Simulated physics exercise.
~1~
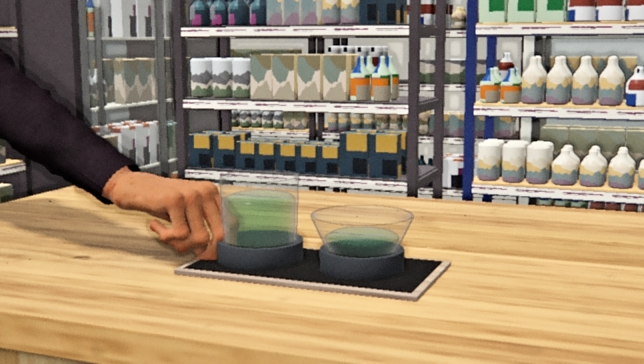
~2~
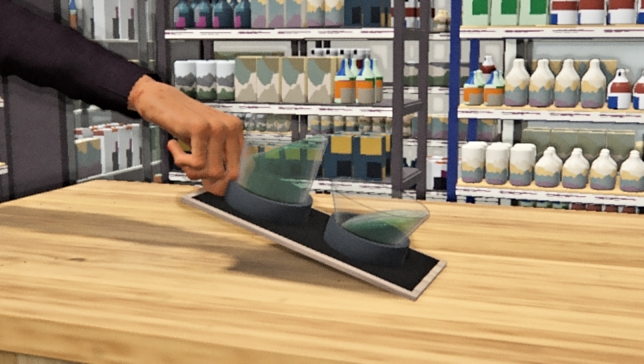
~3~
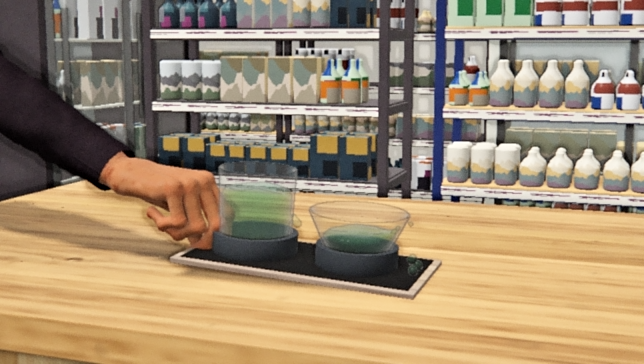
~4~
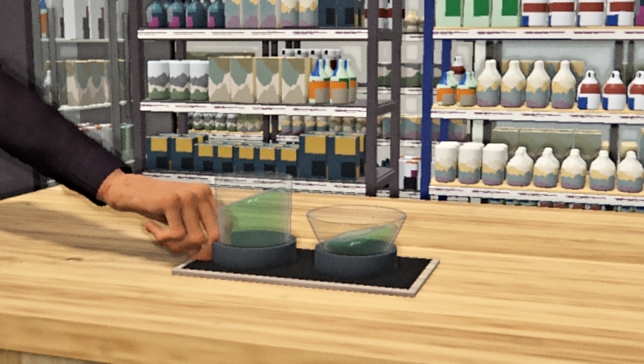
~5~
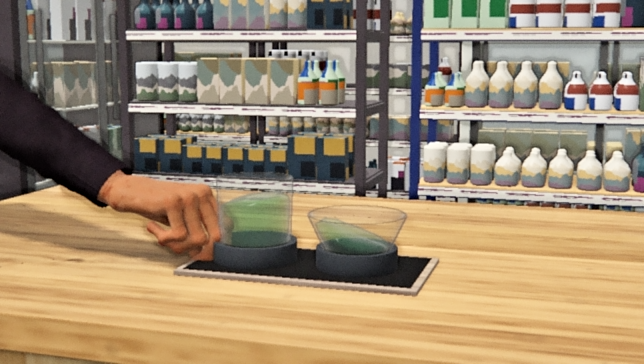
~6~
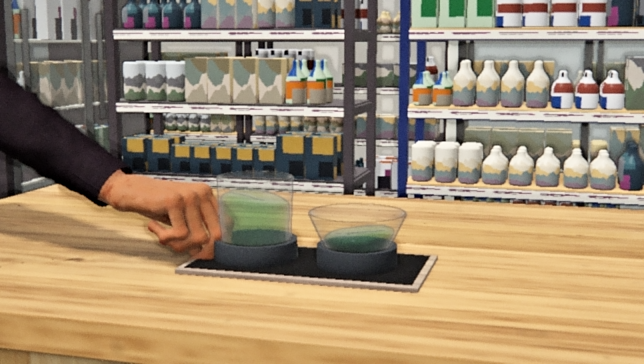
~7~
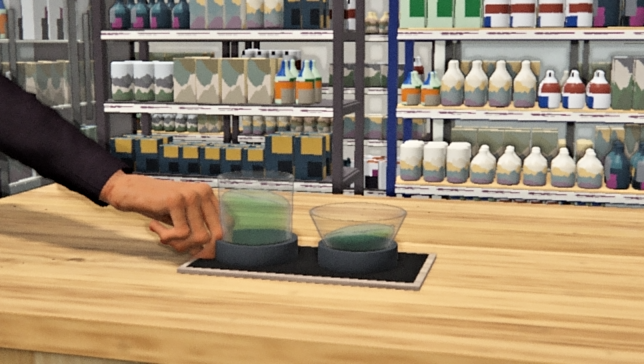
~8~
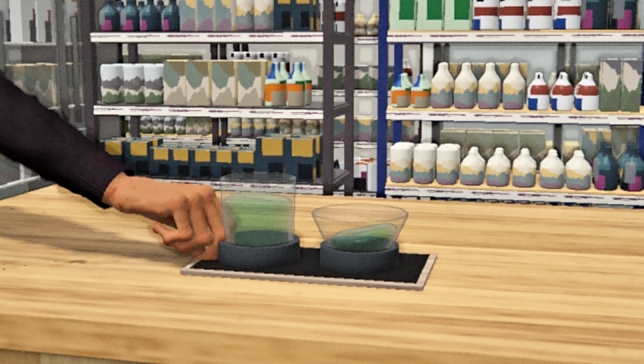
A dark tray with a pale rim lies on a light wooden counter in a shop, seen from in front and slightly above, with stocked shelves behind. It carries two clear open cups of greenish liquid in dark round holders, the straighter one on the left and the flared one on the right. A dark-sleeved hand lifts the left end, so the tray and both cups tip noticeably down to the right. The hand then lowers it until it is flat again. The view drifts slightly sideways, and at the end both cups stand upright on the level tray, the hand still beside them.
